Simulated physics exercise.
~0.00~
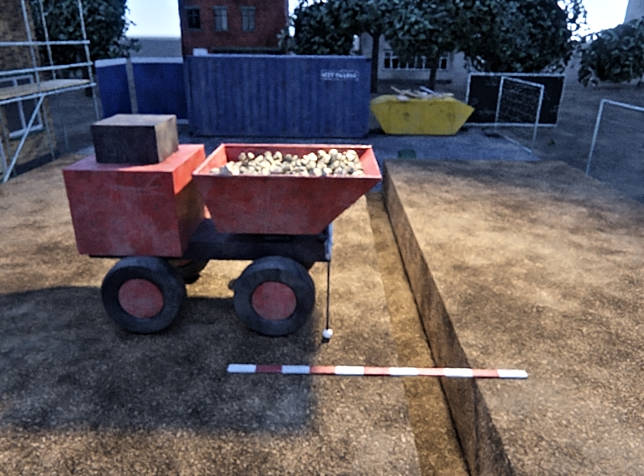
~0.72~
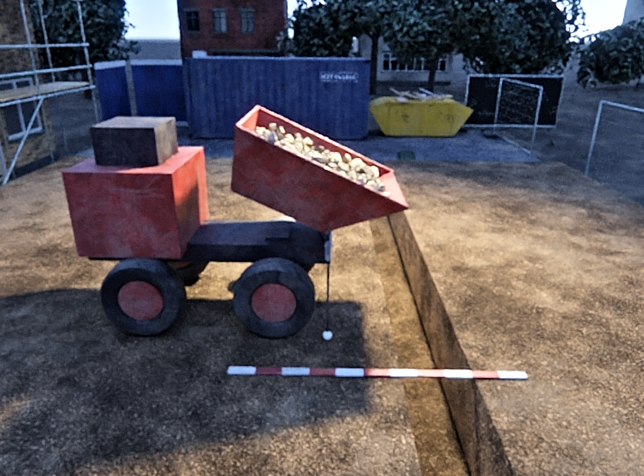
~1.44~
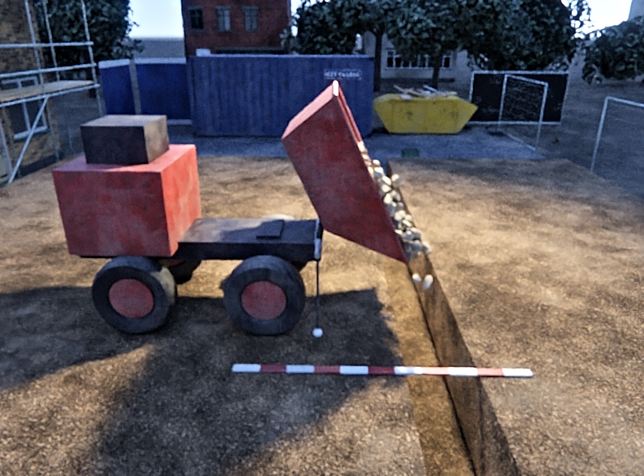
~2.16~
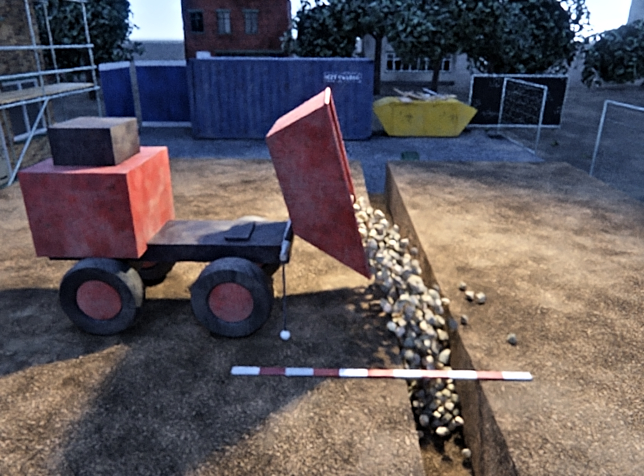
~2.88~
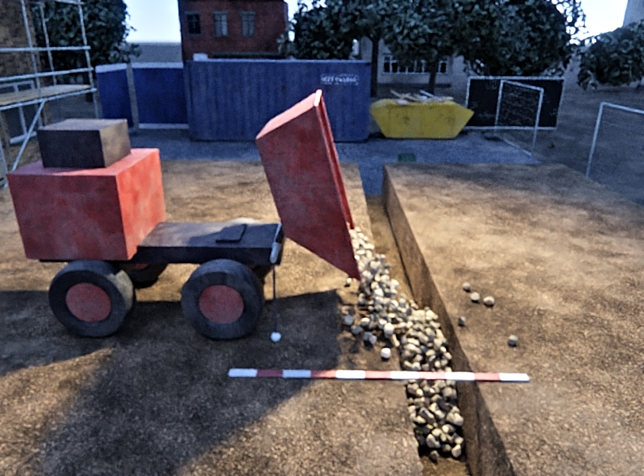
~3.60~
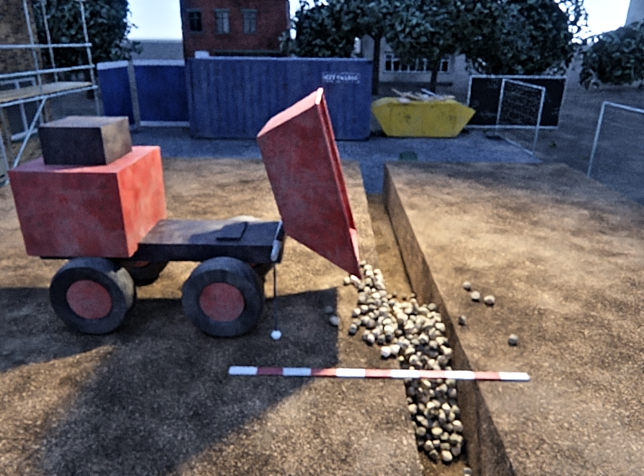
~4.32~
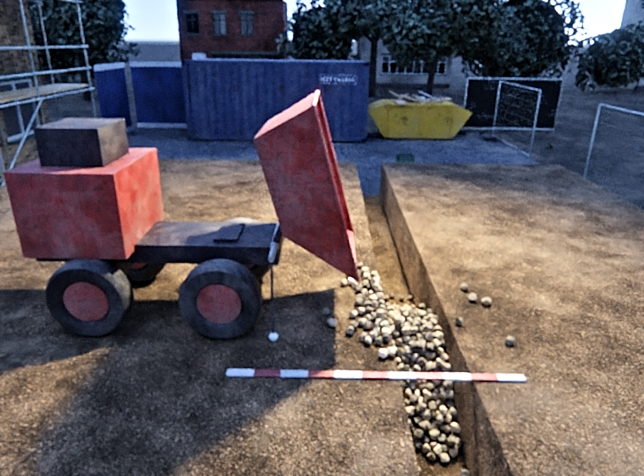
A red dumper with black wheels stands on brown ground to the left of a straight-sided trench, its skip full of pale stones, with a red and white striped pole lying across the trench. The skip tips up toward the right, and the stones slide to its lower lip and begin to spill over. As it tilts steeply, the machine rolls back to the left and the stones pour down into the trench. In the end the skip stays raised and still, most stones lie heaped in the trench, some rest on the near side, and a few sit beyond it.
